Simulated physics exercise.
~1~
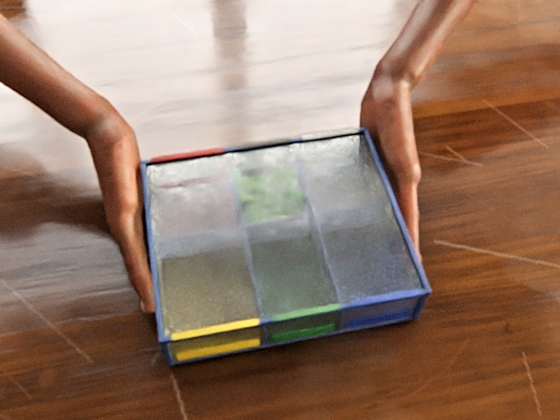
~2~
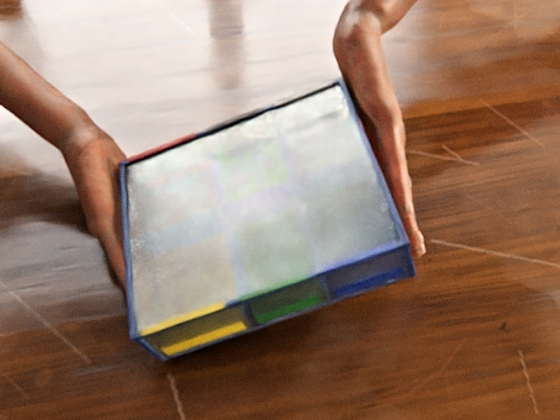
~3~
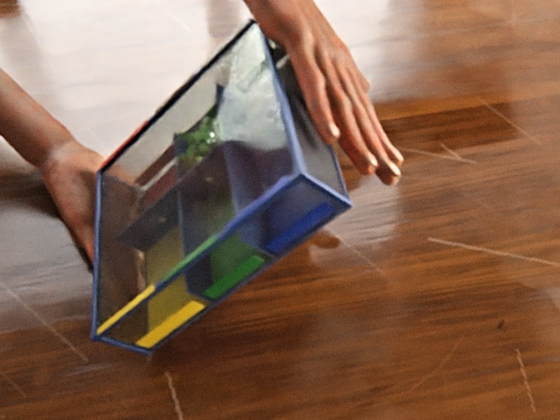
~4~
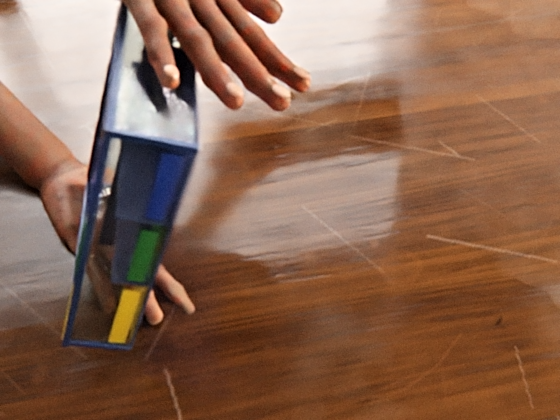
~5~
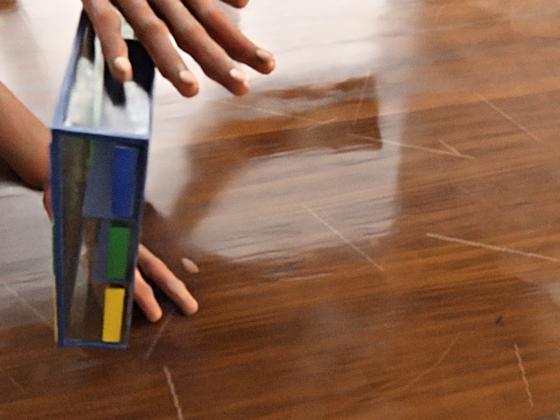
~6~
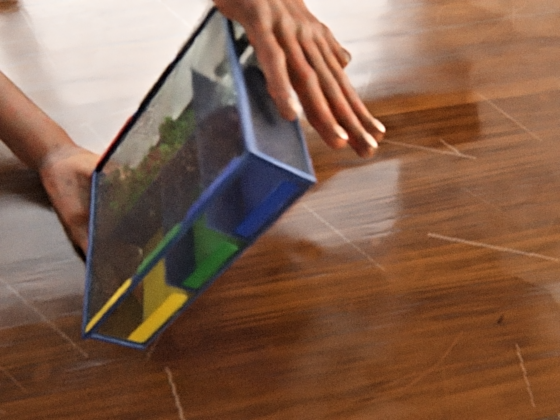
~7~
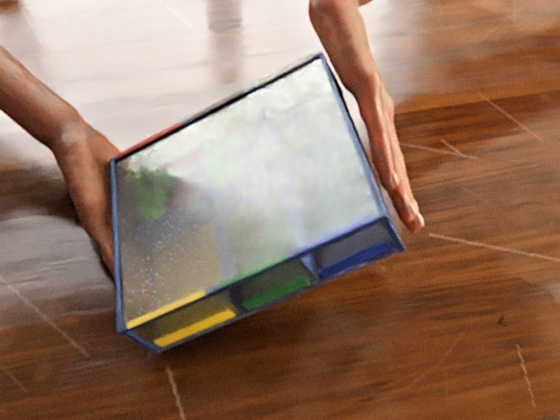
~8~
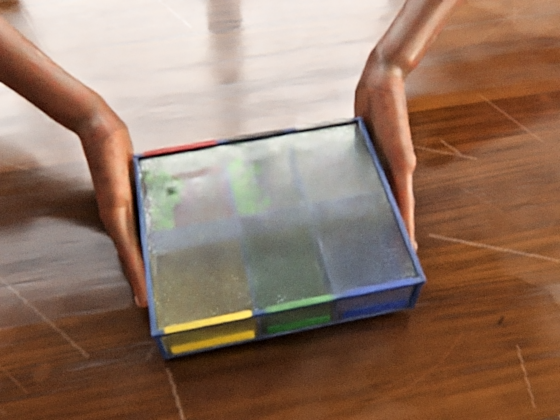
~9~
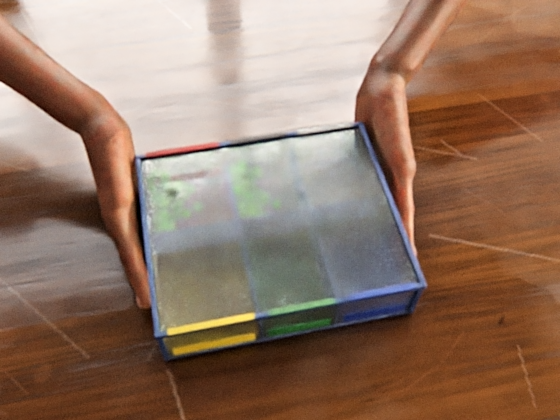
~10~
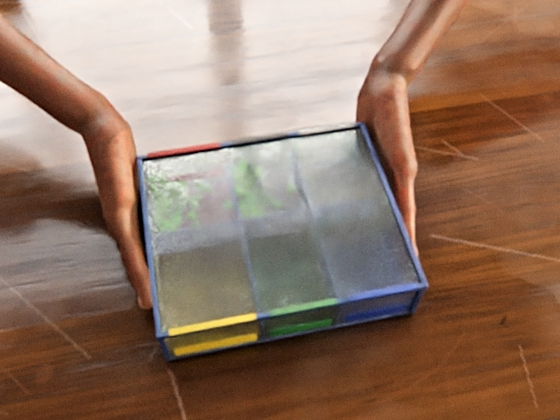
A shallow, clear-lidded box with coloured compartments was tipped steeply up onto its lower left corner by two hands, then lowered flat again on the wooden surface, ending with green bits showing in the back left and back middle sections.
